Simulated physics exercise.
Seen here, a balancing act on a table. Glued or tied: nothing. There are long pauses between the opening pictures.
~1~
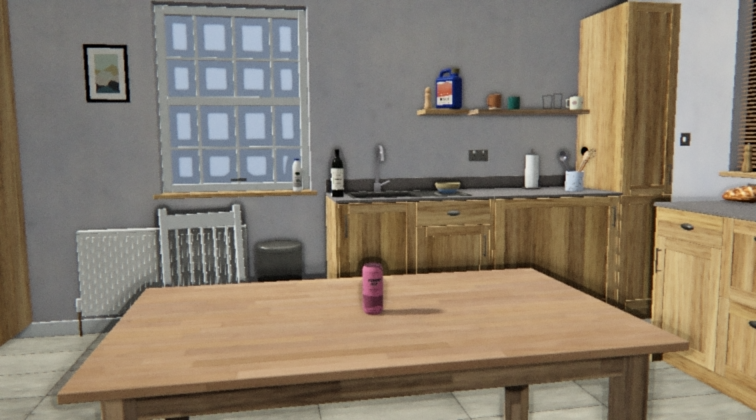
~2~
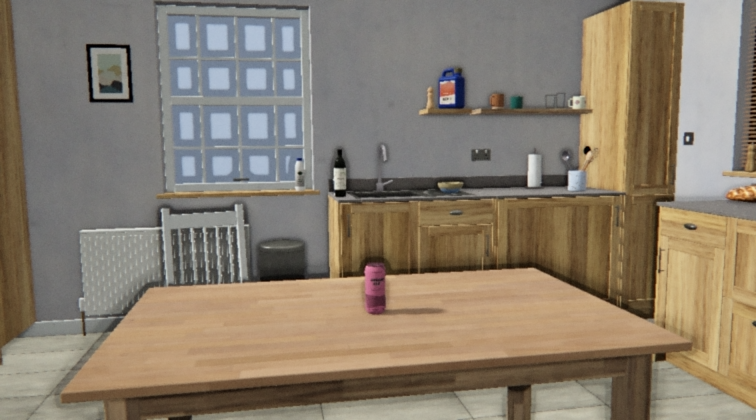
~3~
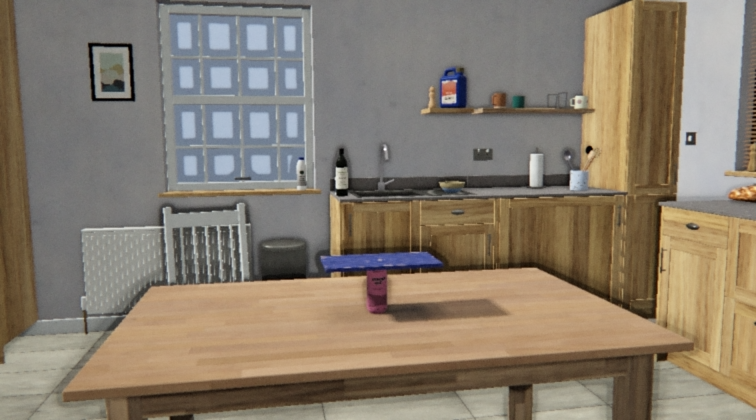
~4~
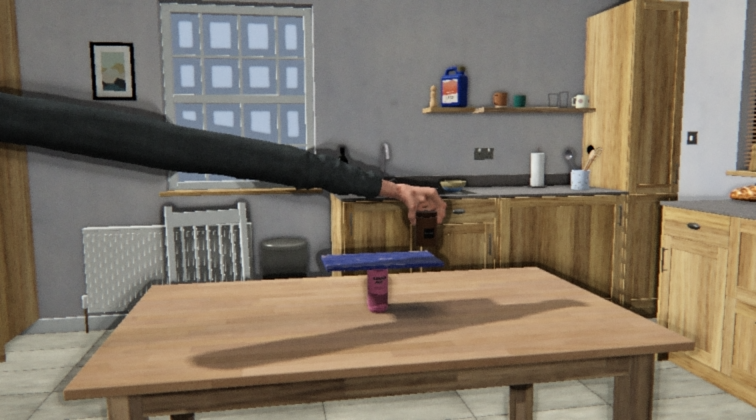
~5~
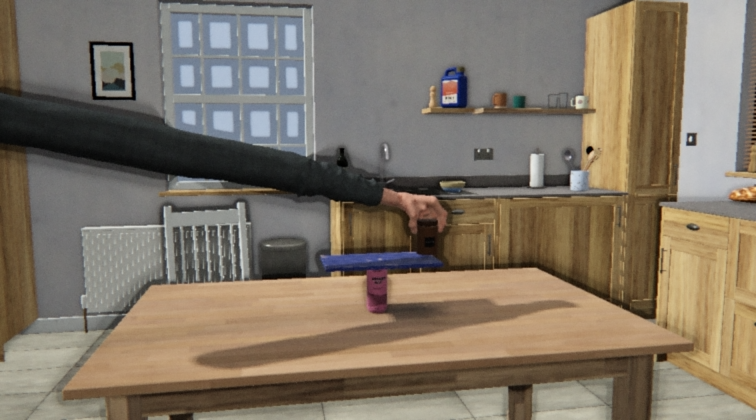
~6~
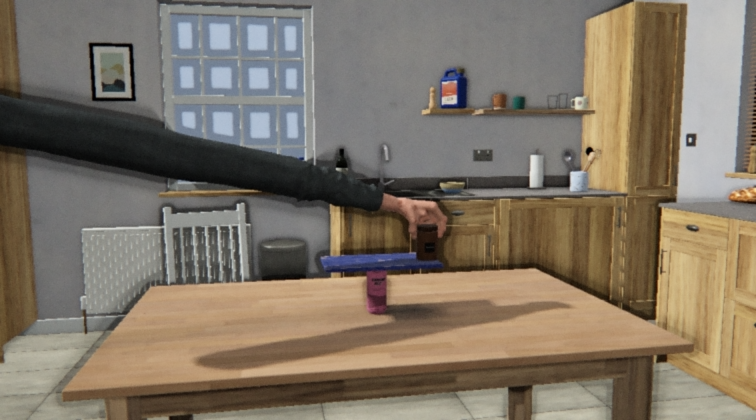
On a kitchen table, a blue board appears atop a pink can and a hand lowers a brown jar.
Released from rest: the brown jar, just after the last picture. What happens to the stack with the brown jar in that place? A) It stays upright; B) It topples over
The answer is B.
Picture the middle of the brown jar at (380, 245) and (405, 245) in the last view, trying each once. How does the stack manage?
Trial 1 - stable; trial 2 - collapsed.
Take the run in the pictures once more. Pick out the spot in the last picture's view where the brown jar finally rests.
At about (466, 299).
Then, 0.30 s later than the last frame, brown jar now fallen; blue board tilted by 34°.
Then, 0.50 s later than the last frame, blue board tilted by 62°.
Then, 0.70 s later than the last frame, blue board now fallen; pink can tilted by 19°.
Then, 0.90 s later than the last frame, pink can now fallen.
When it is over, fallen, blue board, brown jar and pink can. End places, in pixels of the last picture, brown jar near (466, 299). The stack loses its balance.
